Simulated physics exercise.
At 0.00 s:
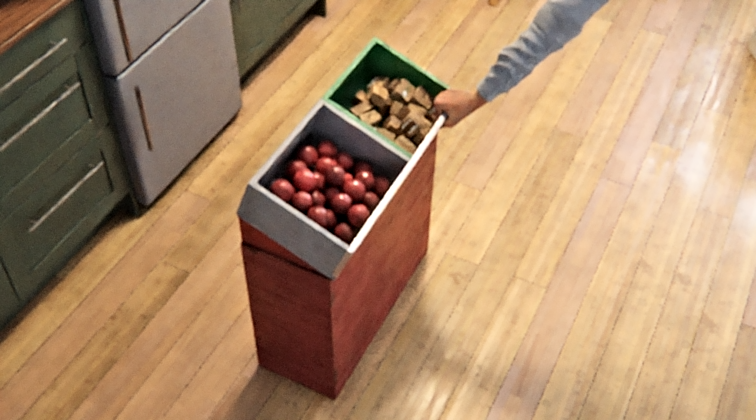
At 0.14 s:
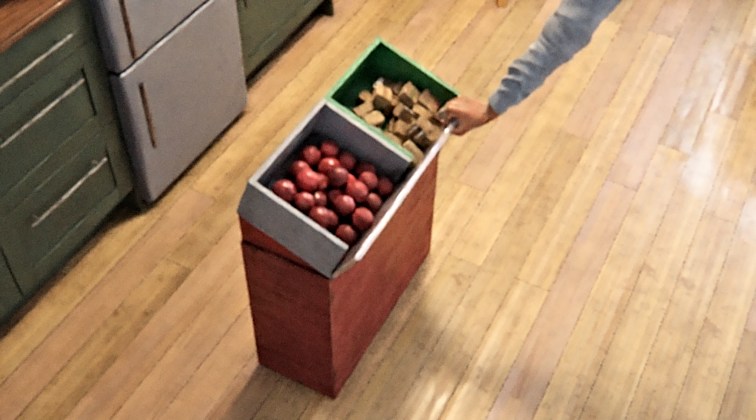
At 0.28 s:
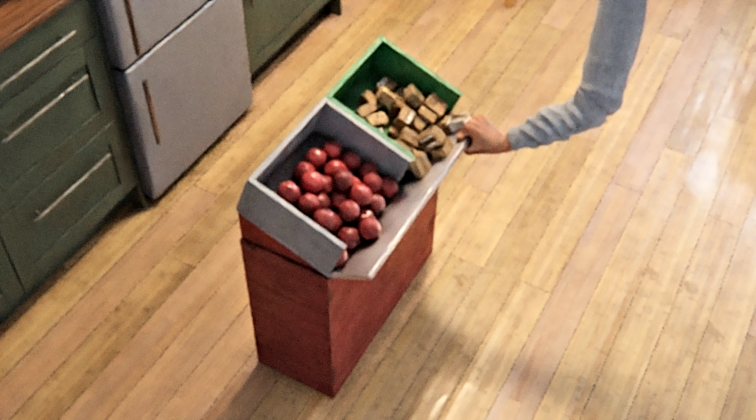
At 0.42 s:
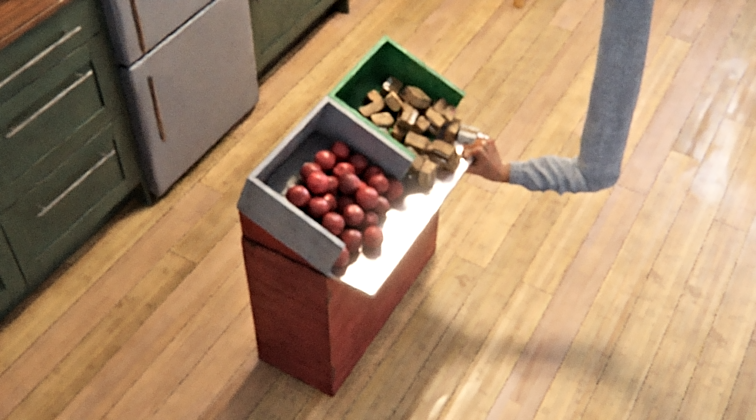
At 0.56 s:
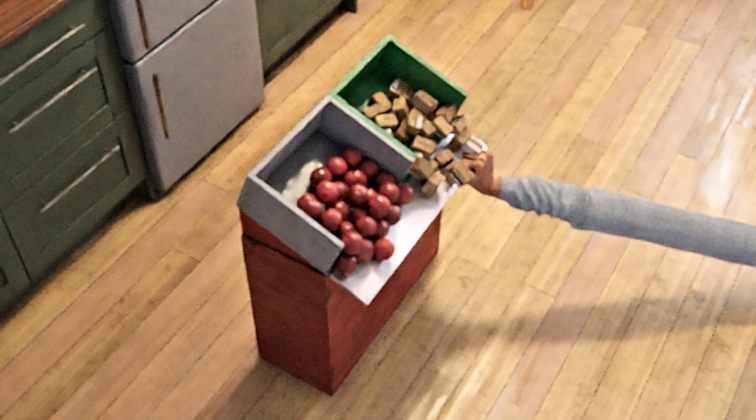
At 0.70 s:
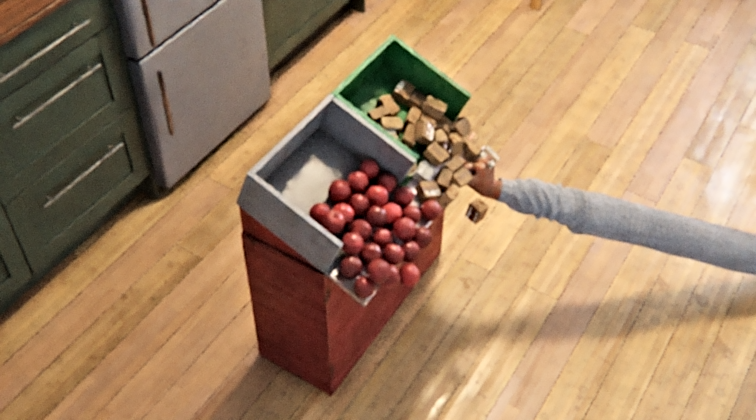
In the video, a hand lowers the hinged flap on a red stand holding a grey hopper of red apples and a green hopper of small brown parcels, and the apples and parcels slide rightward onto the flap.
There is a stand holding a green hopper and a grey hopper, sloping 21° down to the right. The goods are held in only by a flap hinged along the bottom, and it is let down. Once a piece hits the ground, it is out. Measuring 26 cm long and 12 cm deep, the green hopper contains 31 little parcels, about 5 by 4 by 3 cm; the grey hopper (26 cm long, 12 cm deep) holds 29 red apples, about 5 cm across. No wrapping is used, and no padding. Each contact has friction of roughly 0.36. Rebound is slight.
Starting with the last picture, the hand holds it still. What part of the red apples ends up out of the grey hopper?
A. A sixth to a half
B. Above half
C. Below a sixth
B, above half.
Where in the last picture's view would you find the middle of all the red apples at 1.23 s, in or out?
Near (488, 414) in pixels.
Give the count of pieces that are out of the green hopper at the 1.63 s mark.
About, green hopper: 20.
After 0.93 s, green hopper 26 in, 5 out and grey hopper 16 in, 13 out.
After 1.23 s, green hopper 14 in, 17 out and grey hopper 0 in, 29 out.
After 1.63 s, green hopper 10 in, 21 out and grey hopper 0 in, 29 out.
Outcome (at 2.16 s), green hopper 0 in, 31 out and grey hopper 0 in, 29 out. Asked share, 29 of 29, 100 per cent.
